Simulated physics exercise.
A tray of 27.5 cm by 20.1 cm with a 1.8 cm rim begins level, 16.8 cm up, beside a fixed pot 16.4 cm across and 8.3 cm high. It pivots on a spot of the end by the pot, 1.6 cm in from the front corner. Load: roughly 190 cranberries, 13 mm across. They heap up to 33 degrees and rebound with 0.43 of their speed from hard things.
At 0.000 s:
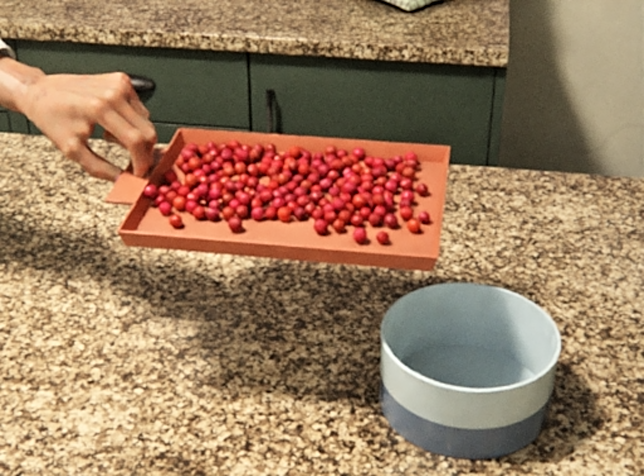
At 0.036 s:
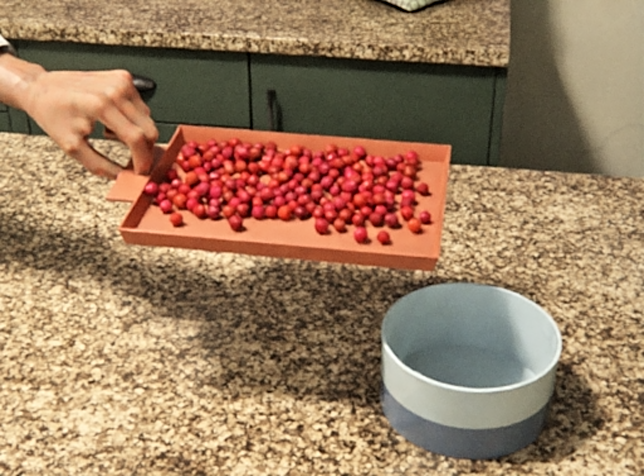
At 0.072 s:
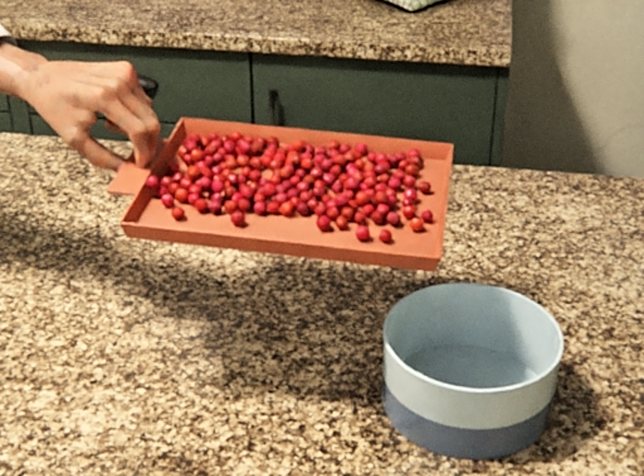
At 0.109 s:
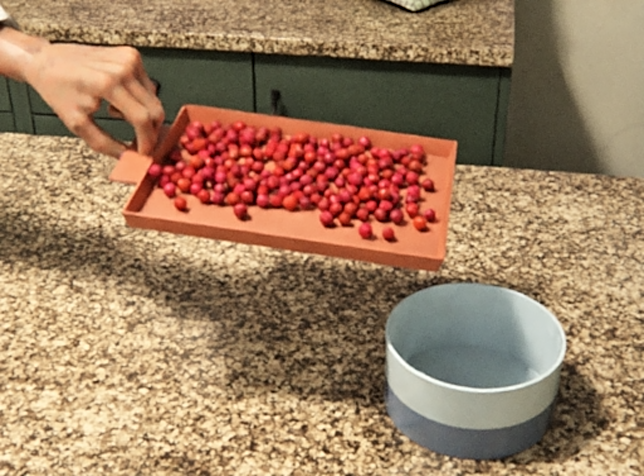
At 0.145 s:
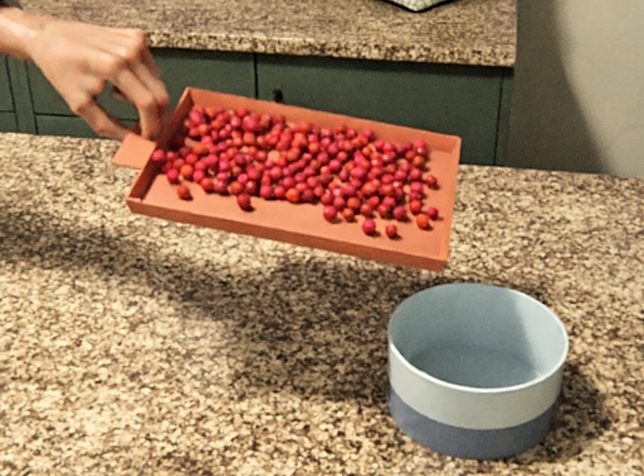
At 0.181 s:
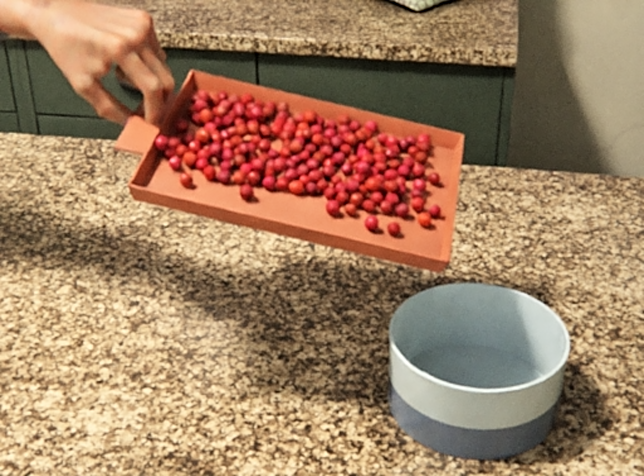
In this clip, a hand holds an orange-red tray of red cranberries above a speckled countertop, then raises the tray's left end so it slopes down to the right, near a blue-grey pot, while the berries stay spread across it.
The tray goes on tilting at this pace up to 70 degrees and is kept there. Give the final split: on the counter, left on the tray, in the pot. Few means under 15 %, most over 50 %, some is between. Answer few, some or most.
On the counter: Few; left on the tray: Some; in the pot: Most.
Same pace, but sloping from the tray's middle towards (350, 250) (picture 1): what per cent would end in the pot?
Some 20 per cent.
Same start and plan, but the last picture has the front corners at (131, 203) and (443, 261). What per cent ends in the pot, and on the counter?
Pot 15, counter 55.
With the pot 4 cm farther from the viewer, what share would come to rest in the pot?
It would be near 25 per cent.
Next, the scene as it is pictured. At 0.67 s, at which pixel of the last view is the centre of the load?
Near (432, 167).
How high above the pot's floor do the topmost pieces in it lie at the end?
Roughly 3.5 cm.
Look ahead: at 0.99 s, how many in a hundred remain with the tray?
Roughly 55 per cent.
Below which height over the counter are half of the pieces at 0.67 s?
Roughly 24 cm.
After 0.48 s, tilt 41 degrees; the tray holds 100 %, the pot 0 %.
After 0.67 s, tilt 60 degrees; the tray holds 95 %, the pot 0 %.
Then, at 0.99 s, tilt 70 degrees; the tray holds 55 %, the pot 30 %.
In the end, at 1.9 s, counter 5 %, tray 35 %, pot 60 %.
